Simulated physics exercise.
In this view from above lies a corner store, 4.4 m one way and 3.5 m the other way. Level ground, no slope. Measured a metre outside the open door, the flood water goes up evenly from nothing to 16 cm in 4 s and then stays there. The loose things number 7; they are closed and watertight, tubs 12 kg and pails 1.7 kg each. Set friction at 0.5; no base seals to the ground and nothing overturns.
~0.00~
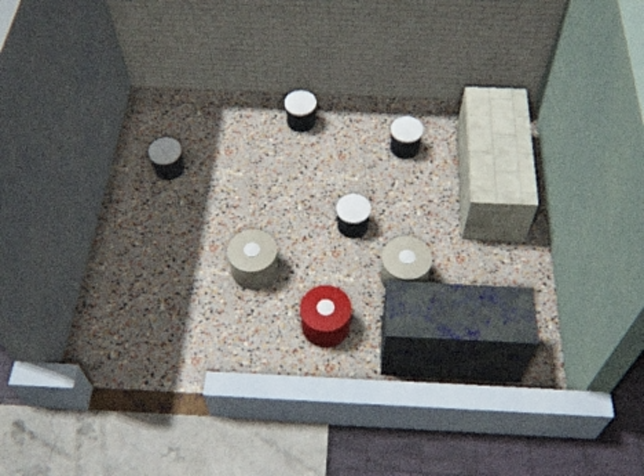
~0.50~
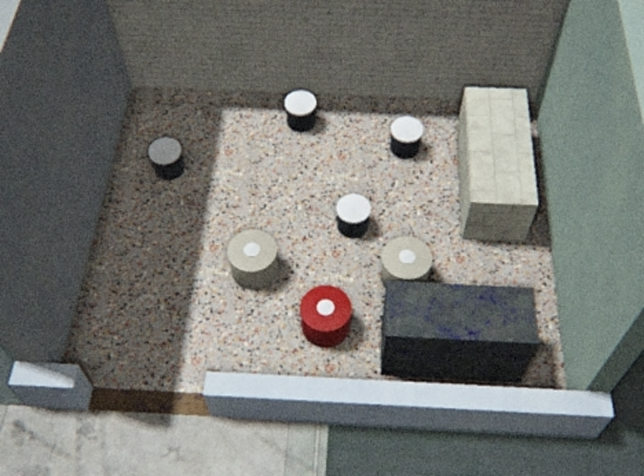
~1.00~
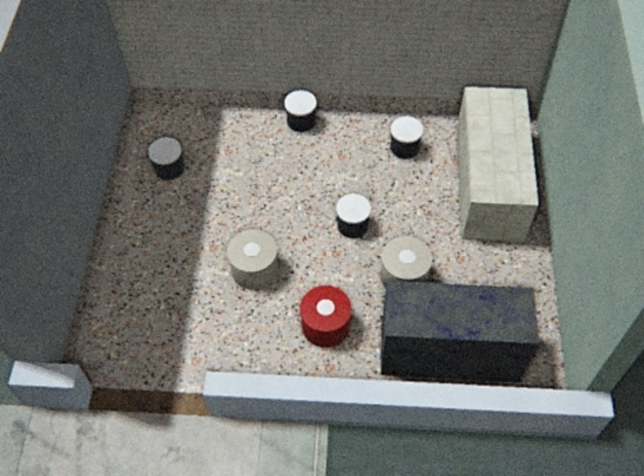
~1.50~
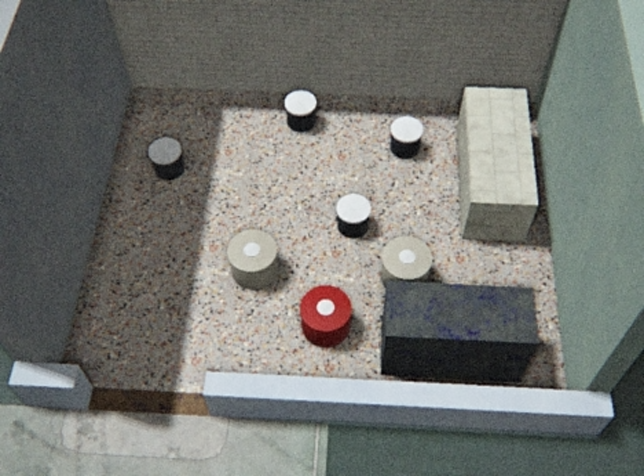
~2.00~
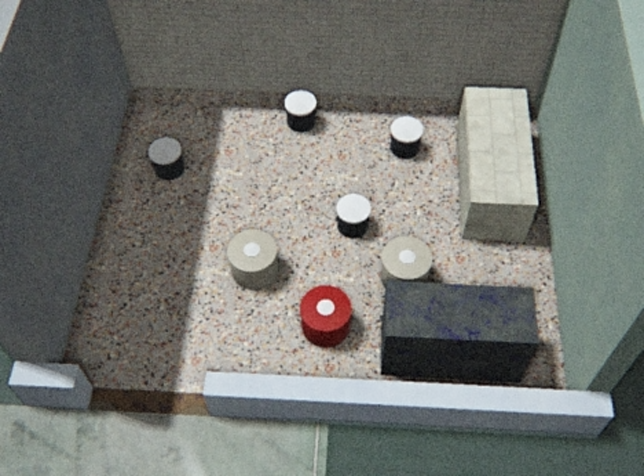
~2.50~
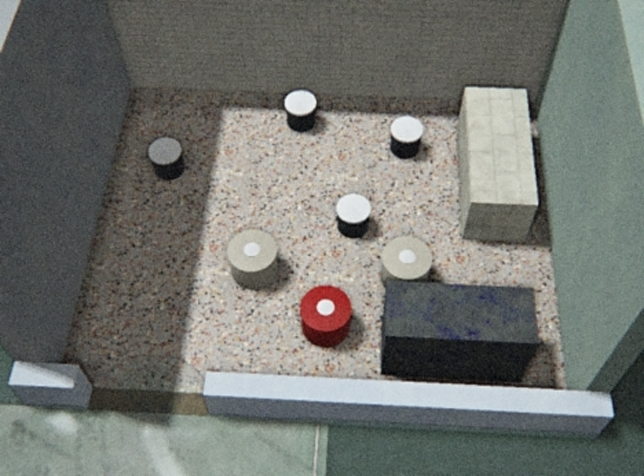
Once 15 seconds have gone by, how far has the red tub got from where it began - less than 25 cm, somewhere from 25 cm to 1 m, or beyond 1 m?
It should linger near its start.
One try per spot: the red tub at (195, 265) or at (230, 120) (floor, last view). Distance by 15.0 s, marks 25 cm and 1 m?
In that order: It goes a long way; it goes a long way.
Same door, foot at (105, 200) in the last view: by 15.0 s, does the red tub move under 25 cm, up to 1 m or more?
Outcome - red tub: Short shift.
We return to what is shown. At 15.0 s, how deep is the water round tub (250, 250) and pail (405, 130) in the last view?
About 8 and 11 cm.
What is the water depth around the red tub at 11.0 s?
Roughly 3 cm.
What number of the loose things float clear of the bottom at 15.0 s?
At that time the total is 6.
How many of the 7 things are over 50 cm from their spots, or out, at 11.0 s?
I make it 3.
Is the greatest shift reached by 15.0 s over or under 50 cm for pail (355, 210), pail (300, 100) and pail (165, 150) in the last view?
In turn: Beyond, beyond, beyond.
After 3.5 s the red tub is near (326, 308), 0.0 m from its start, aground; 0 afloat.
After 6.8 s the red tub is near (326, 308), 0.0 m from its start, aground; 2 afloat.
After 11.0 s the red tub is near (326, 308), 0.0 m from its start, aground; 4 afloat.
After 15.0 s the red tub is near (323, 310), 0.0 m from its start, aground; 6 afloat.
